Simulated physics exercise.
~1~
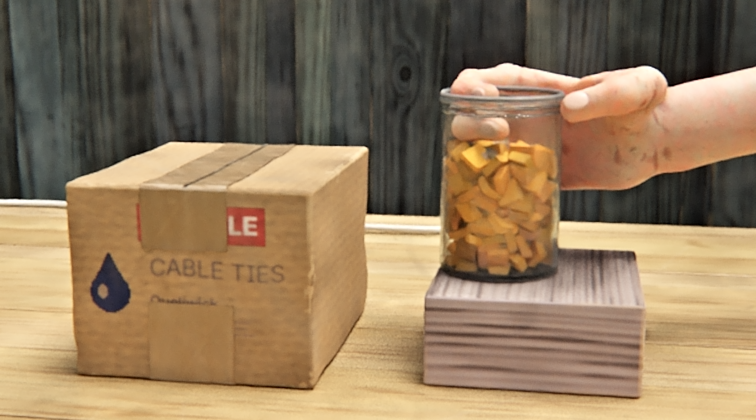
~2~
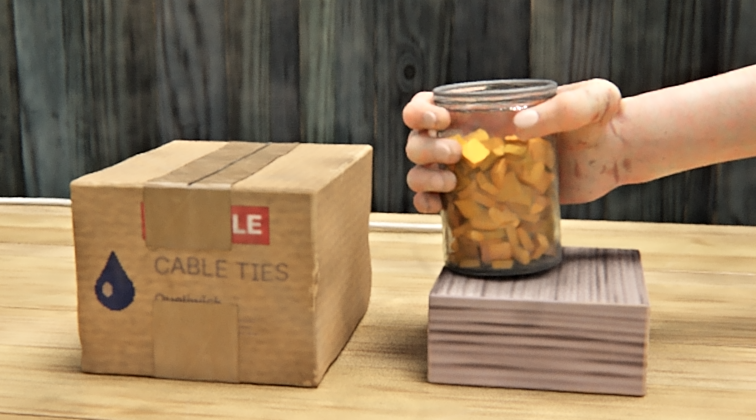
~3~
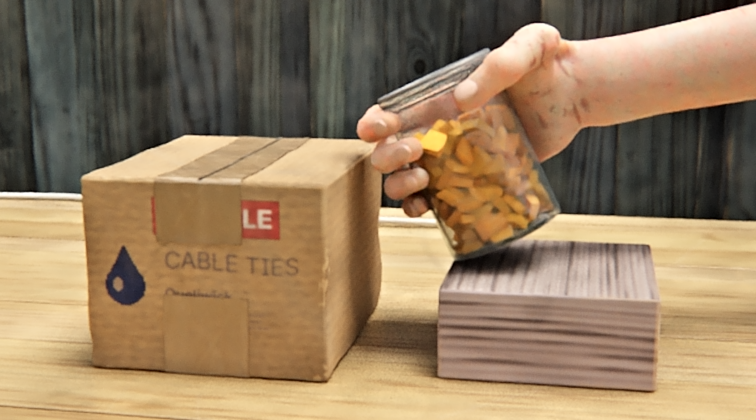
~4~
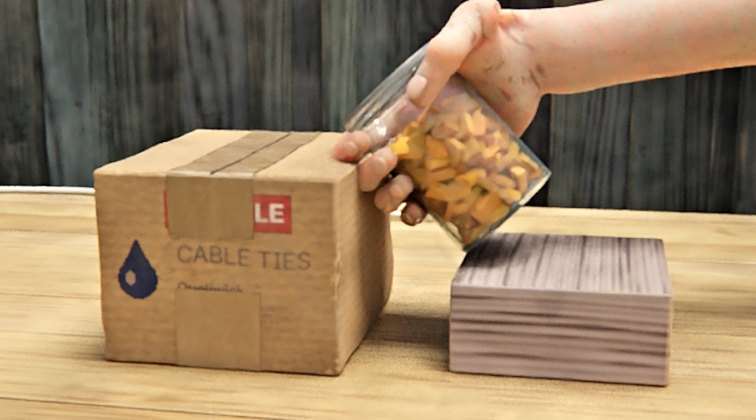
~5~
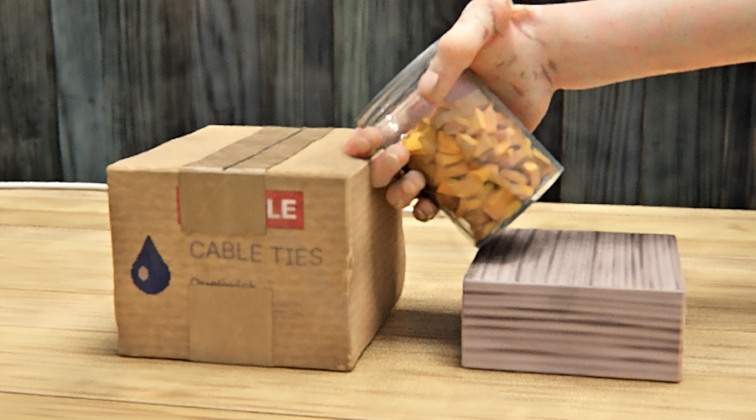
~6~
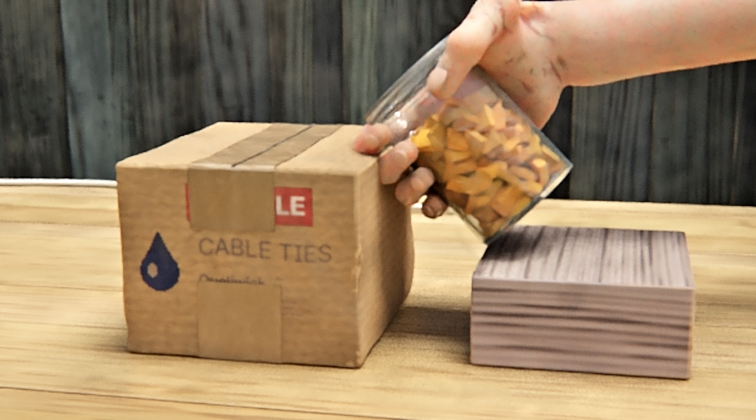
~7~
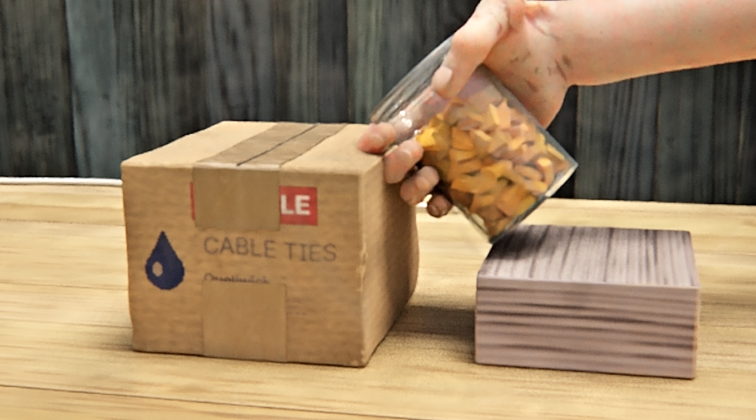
A hand grips a glass jar part-filled with orange-yellow chunks on a wood-grain block, tilts it left toward a cardboard box labelled cable ties, and holds it leaning there, with the chunks still inside, as the view shifts slightly left.
